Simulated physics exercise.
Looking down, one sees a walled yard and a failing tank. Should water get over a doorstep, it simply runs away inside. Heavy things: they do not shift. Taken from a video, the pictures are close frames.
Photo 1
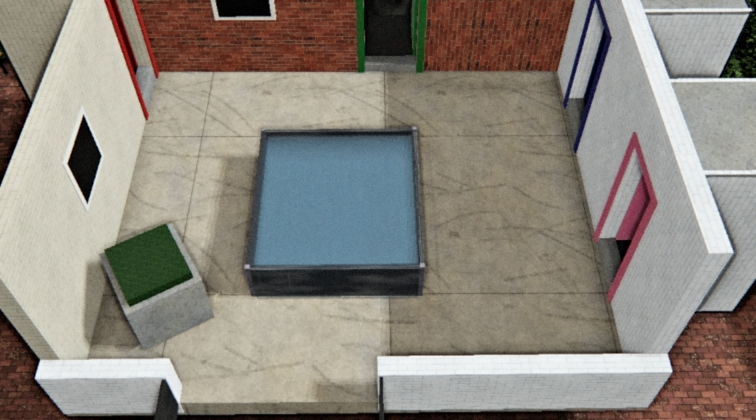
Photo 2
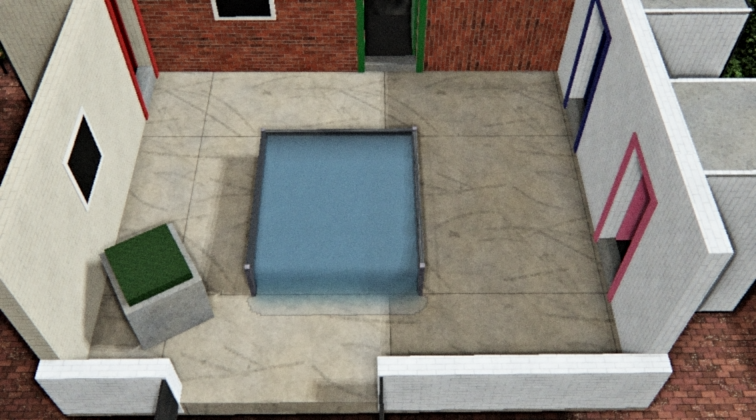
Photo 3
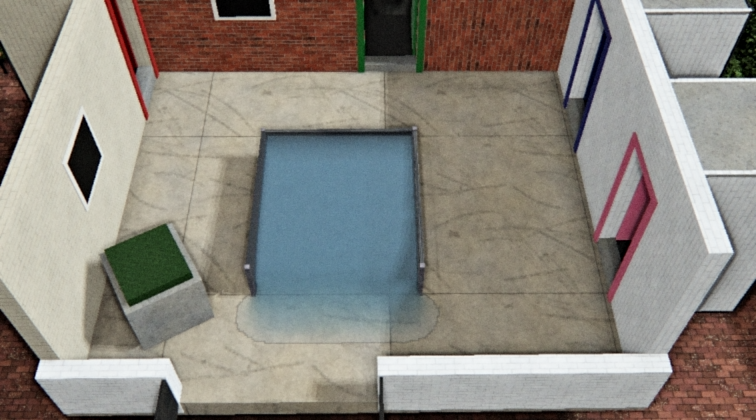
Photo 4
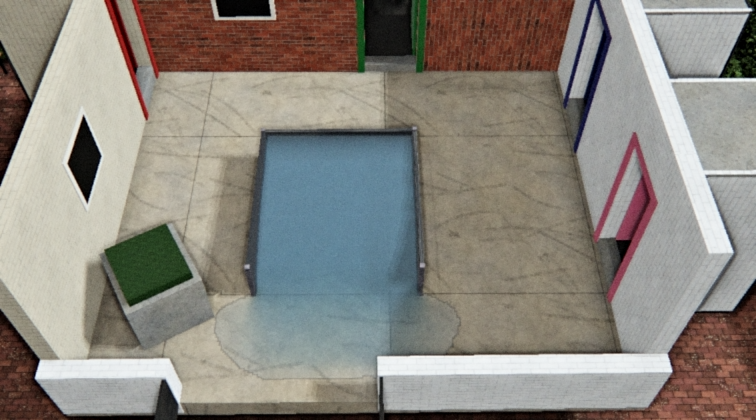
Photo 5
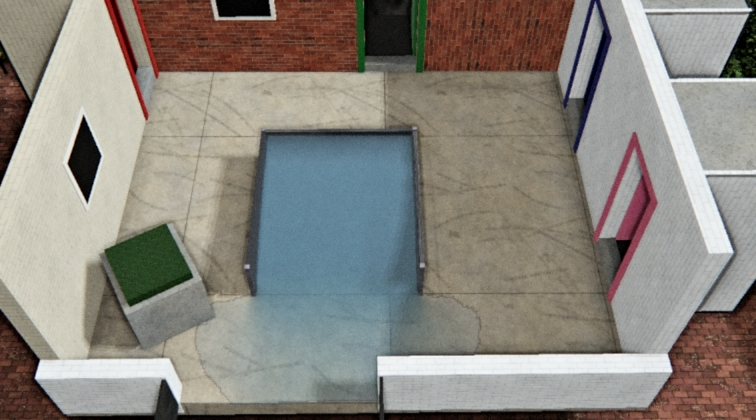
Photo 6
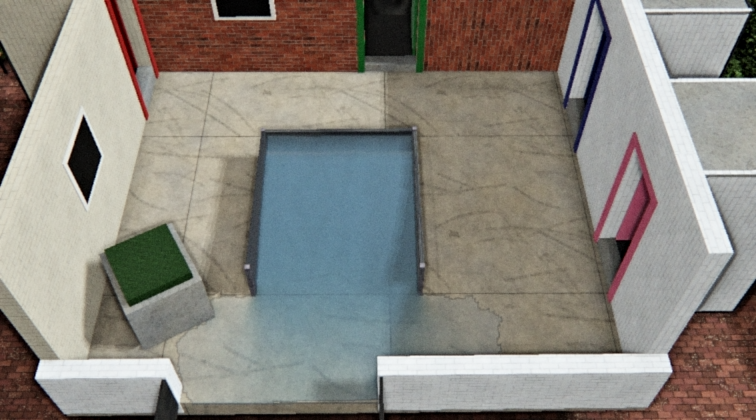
In a walled yard with brick and white walls, an open tank of blue water stands whole and still near a planter. Its near side gives way and water pours out across the paving, spreading toward the viewer and widening left and right, reaching the gap in the low front wall.
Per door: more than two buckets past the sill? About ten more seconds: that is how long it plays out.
Red door at or under, green door at or under, blue door at or under, pink door at or under.
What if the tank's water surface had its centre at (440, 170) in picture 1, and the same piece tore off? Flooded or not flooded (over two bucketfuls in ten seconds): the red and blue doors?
The red door falls short, while the blue door falls short.
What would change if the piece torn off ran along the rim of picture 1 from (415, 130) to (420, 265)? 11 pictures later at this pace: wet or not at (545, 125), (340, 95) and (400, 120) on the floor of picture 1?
Log: Point 1 inundated; point 2 unreached; point 3 unreached.
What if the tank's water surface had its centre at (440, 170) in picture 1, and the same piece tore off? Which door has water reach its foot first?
I say the pink-painted one.
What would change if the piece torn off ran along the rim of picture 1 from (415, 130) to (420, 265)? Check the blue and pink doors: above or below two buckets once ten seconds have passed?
The blue one keeps below it, the pink one lets more in.
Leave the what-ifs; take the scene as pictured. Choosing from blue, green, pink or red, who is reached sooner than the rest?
That would be the one in pink.
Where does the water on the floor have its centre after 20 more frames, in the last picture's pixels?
It is around (399, 279).
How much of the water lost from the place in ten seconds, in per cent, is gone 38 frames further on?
Result, approximate: 90 per cent.
A moment on, water covers 20 % of the floor; the red door not reached, the green door not reached, the blue door not reached, the pink door not reached.
Next, water covers 25 % of the floor; the red door not reached, the green door not reached, the blue door not reached, the pink door not reached.
Then, water covers 35 % of the floor; the red door not reached, the green door not reached, the blue door not reached, the pink door wet at the sill, nothing in.
Later, water covers 55 % of the floor; the red door not reached, the green door not reached, the blue door wet at the sill, nothing in, the pink door under two buckets in.
In the end, water covers 70 % of the floor; the red door not reached, the green door wet at the sill, nothing in, the blue door wet at the sill, nothing in, the pink door under two buckets in.
